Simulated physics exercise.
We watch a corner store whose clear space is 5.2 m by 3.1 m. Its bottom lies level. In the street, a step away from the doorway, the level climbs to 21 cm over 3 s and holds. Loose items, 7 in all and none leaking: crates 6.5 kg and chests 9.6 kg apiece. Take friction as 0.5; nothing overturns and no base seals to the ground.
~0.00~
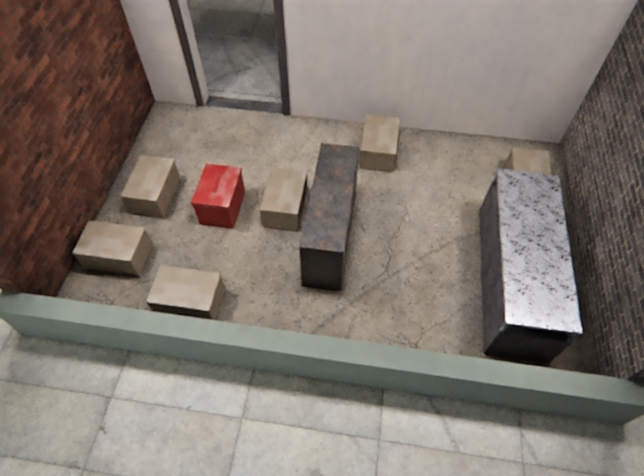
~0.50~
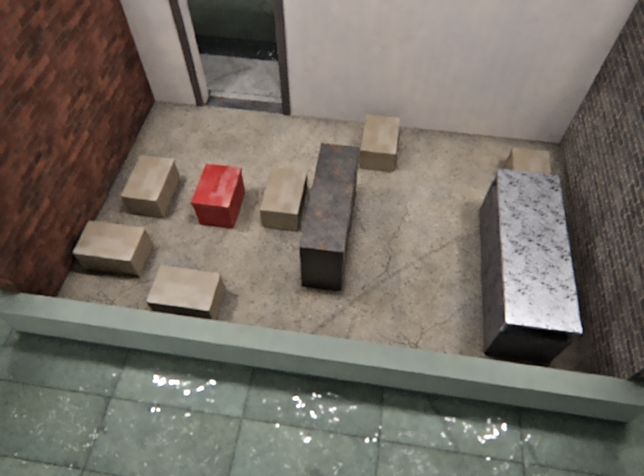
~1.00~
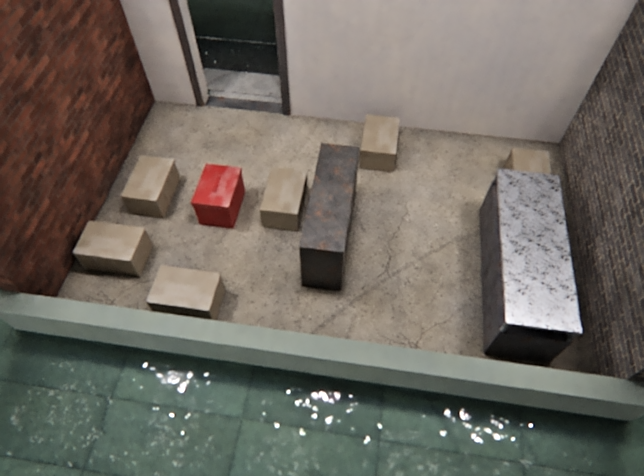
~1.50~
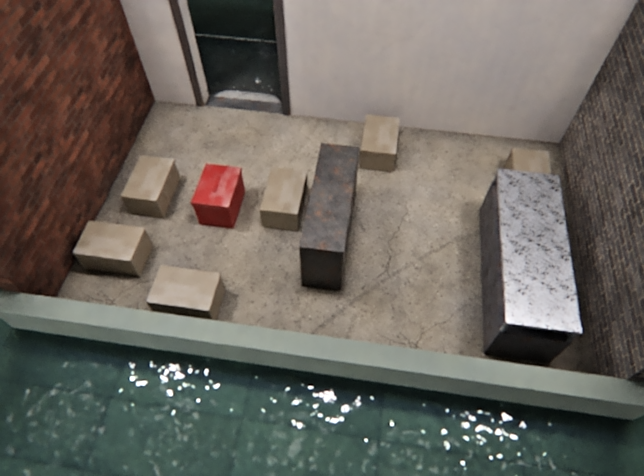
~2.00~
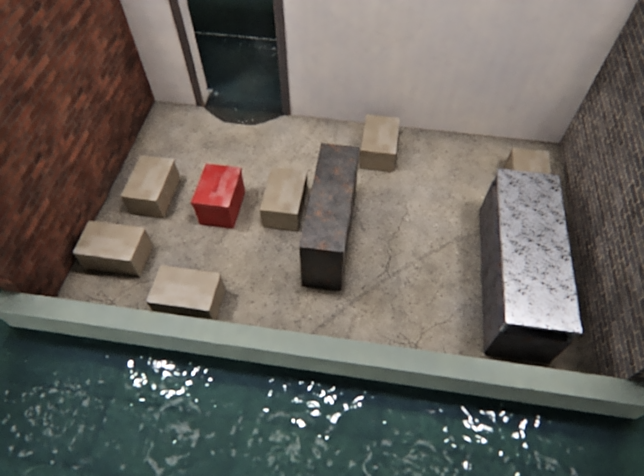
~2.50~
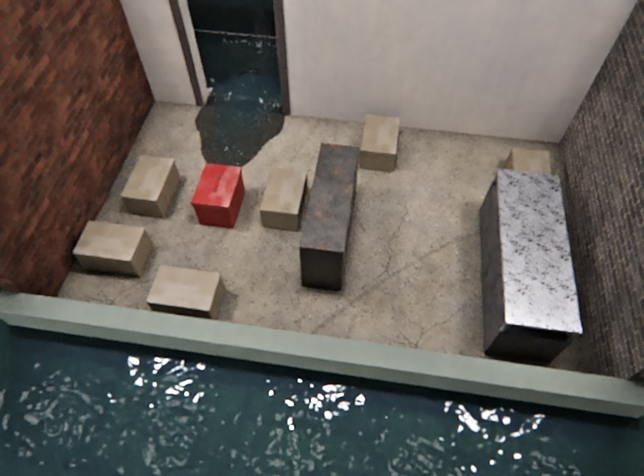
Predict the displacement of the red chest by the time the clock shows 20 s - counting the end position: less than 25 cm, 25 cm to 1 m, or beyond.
Red chest gets carried off.
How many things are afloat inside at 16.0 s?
7 of them.
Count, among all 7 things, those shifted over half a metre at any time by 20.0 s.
I count 6.
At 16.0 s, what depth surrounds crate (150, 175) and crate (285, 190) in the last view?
Roughly 19 and 12 cm.
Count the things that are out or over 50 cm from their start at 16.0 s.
I count 6.
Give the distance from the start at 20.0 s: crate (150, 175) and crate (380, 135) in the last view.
In that order: 80 cm, 20 cm.
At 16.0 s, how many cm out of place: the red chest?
Roughly 140 cm by then.
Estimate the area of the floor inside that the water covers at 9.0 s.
About 14 m2.
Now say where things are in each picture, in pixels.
In the first picture, the red chest at (217, 184), on the bottom; water covers 0.0 m2; 0 of 7 have shifted.
In the second picture, the red chest at (217, 184), on the bottom; water covers 0.0 m2; 0 of 7 have shifted.
In the third picture, the red chest at (217, 184), on the bottom; water covers 0.0 m2; 0 of 7 have shifted.
In the fourth picture, the red chest at (217, 184), on the bottom; 0.0 m2 under water; 0 of 7 have shifted.
In the fifth picture, the red chest at (217, 184), on the bottom; water covers 0.2 m2; 0 of 7 have shifted.
In the sixth picture, the red chest at (217, 184) rests on the ground; water covers 0.8 m2; 0 of 7 have shifted.
After 4.0 s the red chest is near (208, 212), 0.4 m from its start, aground; 1 afloat.
After 9.0 s the red chest is near (192, 262), 1.0 m from its start, afloat; 5 afloat.
After 16.0 s the red chest is near (239, 286), 1.3 m from its start, afloat; 7 afloat.
After 20.0 s the red chest is near (239, 286), 1.3 m from its start, afloat; 7 afloat.
